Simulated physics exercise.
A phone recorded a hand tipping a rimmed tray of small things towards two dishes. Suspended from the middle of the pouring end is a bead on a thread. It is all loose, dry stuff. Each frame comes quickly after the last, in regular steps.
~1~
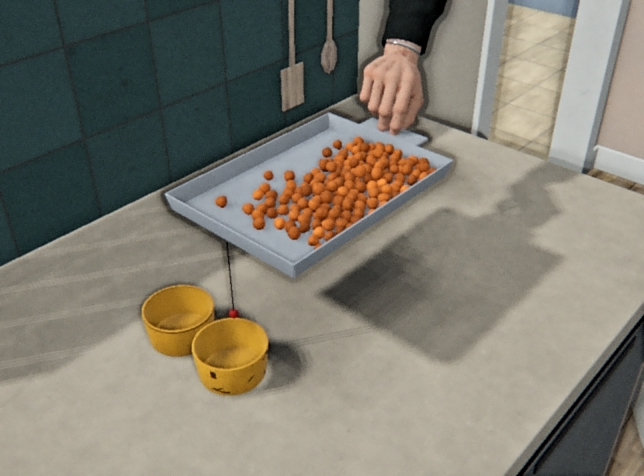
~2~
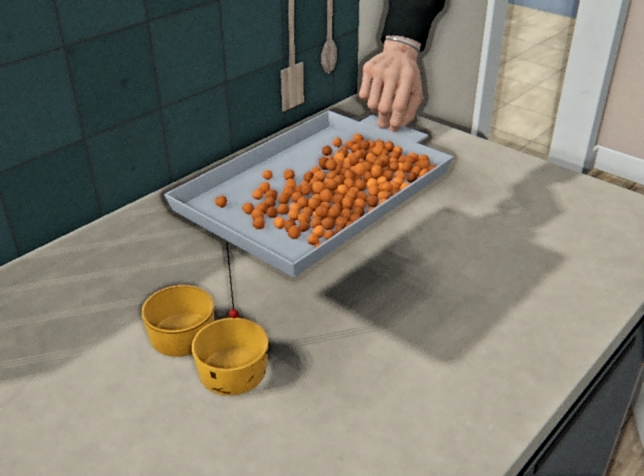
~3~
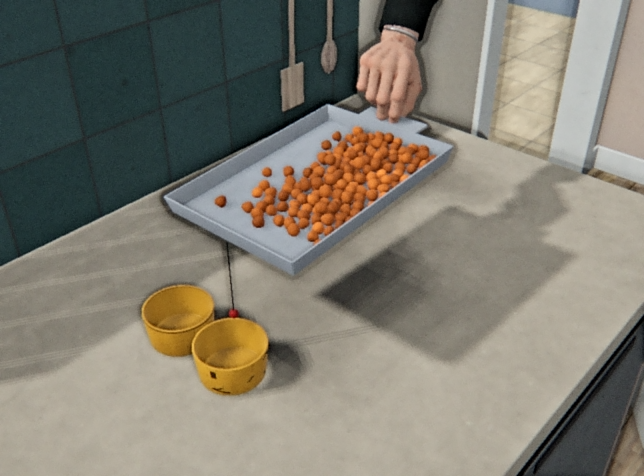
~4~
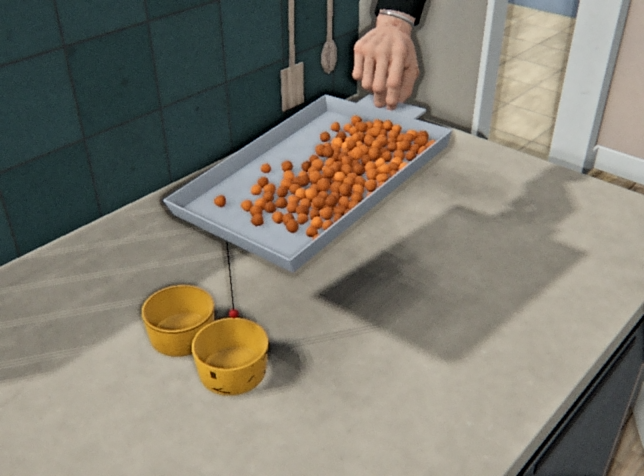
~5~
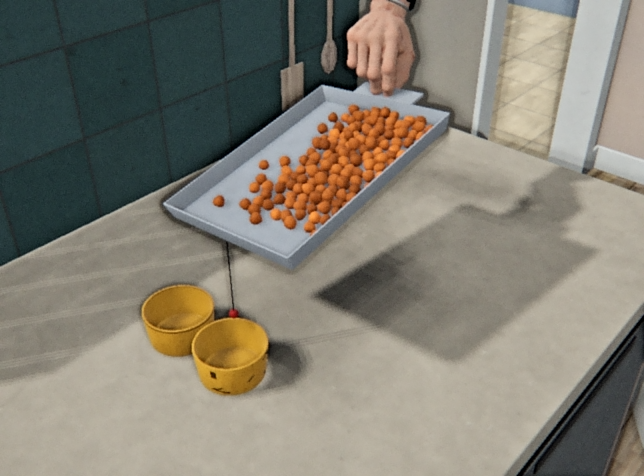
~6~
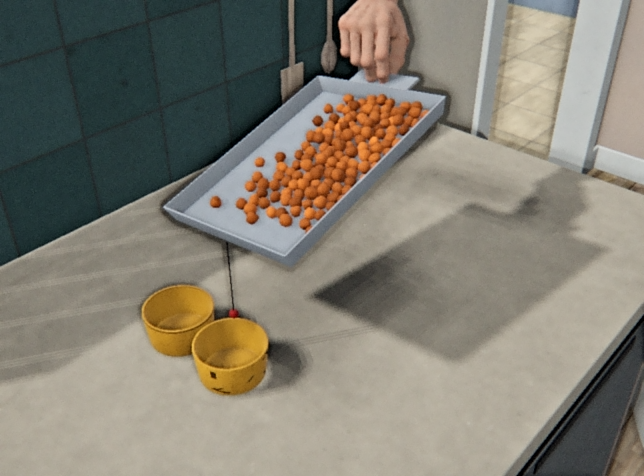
A hand slowly raised the far end of a grey tray of small orange-brown balls, tilting it toward two yellow bowls on the counter, while the balls stayed bunched together on it.
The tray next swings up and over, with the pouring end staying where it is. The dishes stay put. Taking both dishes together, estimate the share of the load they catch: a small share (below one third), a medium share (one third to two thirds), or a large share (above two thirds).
They catch a medium share of it.
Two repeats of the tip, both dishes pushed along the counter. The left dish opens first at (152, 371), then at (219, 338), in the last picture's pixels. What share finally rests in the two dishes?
Trial 1 about 0 %, trial 2 about 10 %.
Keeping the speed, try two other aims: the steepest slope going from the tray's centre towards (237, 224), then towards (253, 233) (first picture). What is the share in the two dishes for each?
Respectively 40 % and 20 %.
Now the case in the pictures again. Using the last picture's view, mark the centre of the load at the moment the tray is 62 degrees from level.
Centre estimate: (213, 189).
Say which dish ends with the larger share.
That's the left side.
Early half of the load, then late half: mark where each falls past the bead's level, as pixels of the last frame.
Around (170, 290), followed by around (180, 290).
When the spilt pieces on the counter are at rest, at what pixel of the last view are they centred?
I'd put the middle at roughly (129, 317).
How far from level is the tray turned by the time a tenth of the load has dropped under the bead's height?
70°.
Soon, tray tipped steeply; nearly all on the tray; a stray few in the left dish; a stray few outside both; a small part in the air.
A while on, tray tipped past a quarter turn; about a quarter on the tray; a stray few in the right dish; about a third in the left dish; about a quarter outside both; about a quarter in the air.
Towards the end, tray tipped past a quarter turn; a stray few in the right dish; about half in the left dish; about half outside both.
Finally, tray tipped past a quarter turn; a stray few in the right dish; about half in the left dish; about half outside both.
